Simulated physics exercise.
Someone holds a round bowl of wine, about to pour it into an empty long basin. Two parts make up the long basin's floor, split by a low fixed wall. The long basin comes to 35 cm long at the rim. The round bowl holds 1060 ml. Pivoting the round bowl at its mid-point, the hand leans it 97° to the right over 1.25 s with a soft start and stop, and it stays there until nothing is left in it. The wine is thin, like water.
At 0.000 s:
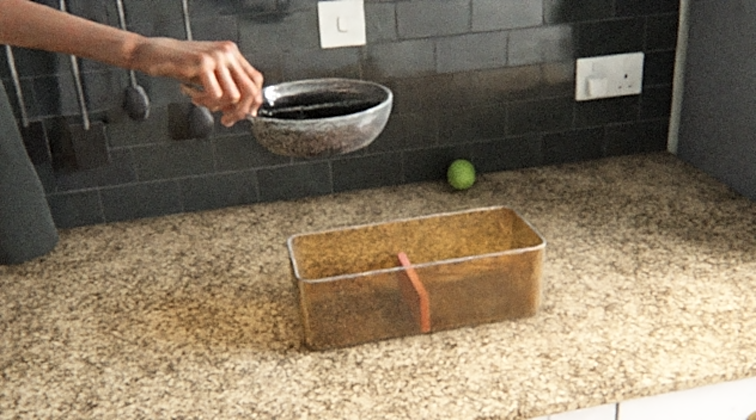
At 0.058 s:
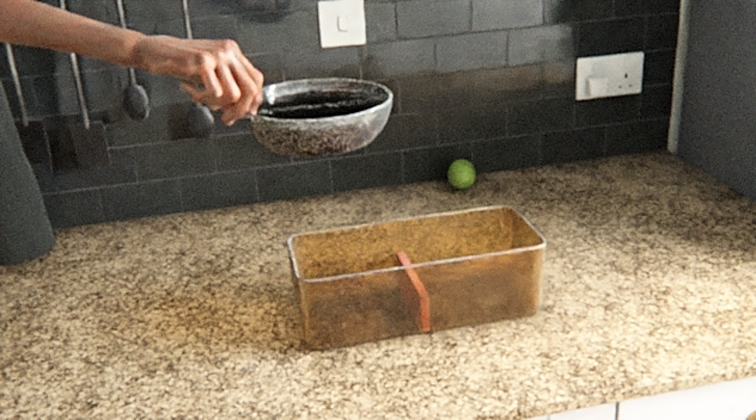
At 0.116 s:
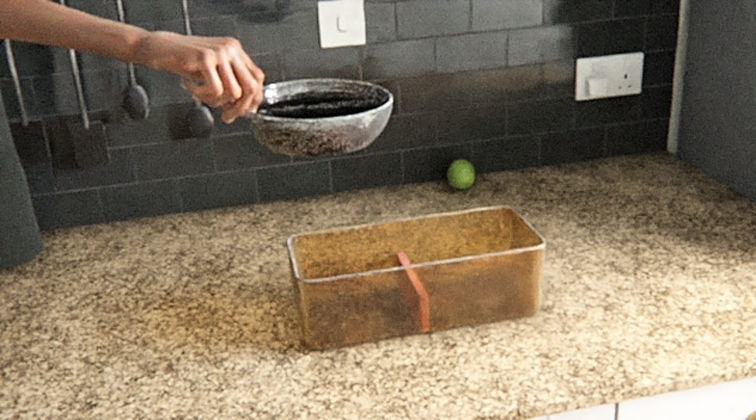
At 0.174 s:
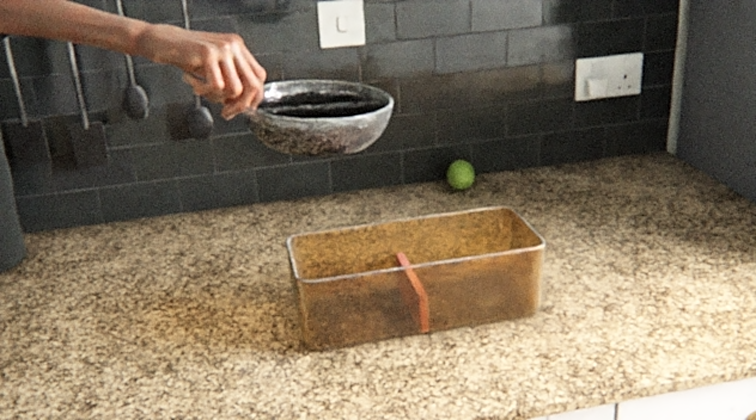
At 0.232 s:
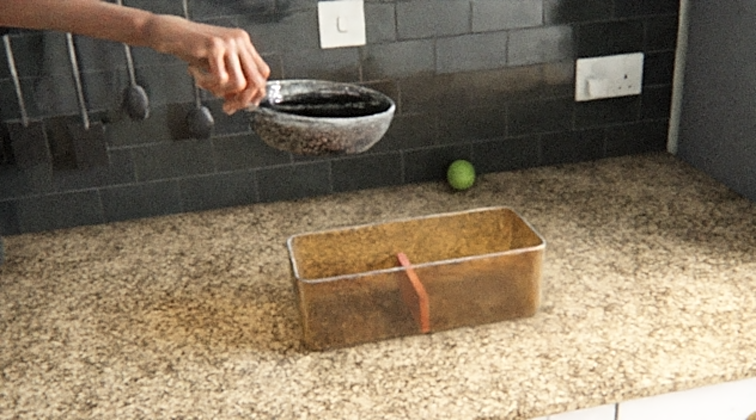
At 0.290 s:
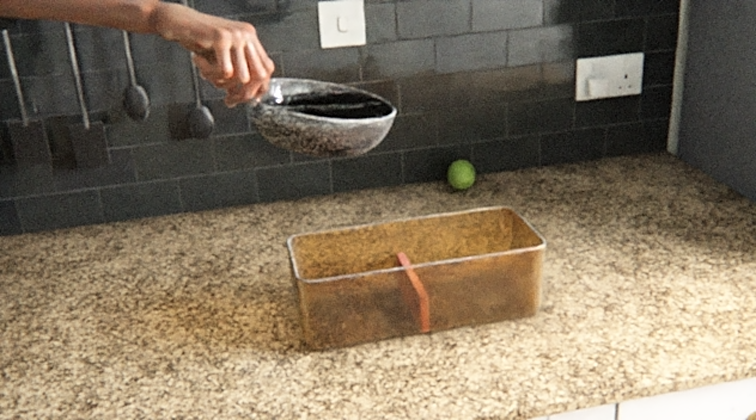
A hand holds a round bowl of dark liquid and slowly tilts it to the right.
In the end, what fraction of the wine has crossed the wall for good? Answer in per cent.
In the end about 79 per cent has crossed for good.
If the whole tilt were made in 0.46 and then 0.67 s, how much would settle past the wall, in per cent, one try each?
First 65, then 70 per cent.
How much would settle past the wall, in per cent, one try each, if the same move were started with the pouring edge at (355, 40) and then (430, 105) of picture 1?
In order, 65 and 90 per cent.
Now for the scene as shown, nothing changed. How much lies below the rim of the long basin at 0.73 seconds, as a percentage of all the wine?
Some 22 per cent.
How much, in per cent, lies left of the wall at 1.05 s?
The left part holds close to 10 per cent.
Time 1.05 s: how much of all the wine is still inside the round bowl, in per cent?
Near 2 percent, more or less.
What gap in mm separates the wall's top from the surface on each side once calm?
Some 50 mm on the left and 24 mm on the right.
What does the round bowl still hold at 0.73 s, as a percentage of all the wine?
Around 32 percent.
Then, 0.73 s in, the tilt is 61° and 32 per cent is still to pour, 1 is left of the wall and 21 right of it.
Then, 1.05 s in, the tilt is 91° and 2 per cent is still to pour, 9 is left of the wall and 78 right of it.
Then, 1.38 s in, the tilt is 97° and 0 per cent is still to pour, 16 is left of the wall and 79 right of it.
Then, 1.75 s in, the tilt is 97° and 0 per cent is still to pour, 16 is left of the wall and 79 right of it.
Finally, 16 per cent lies left of the wall, 79 right of it and 5 outside.
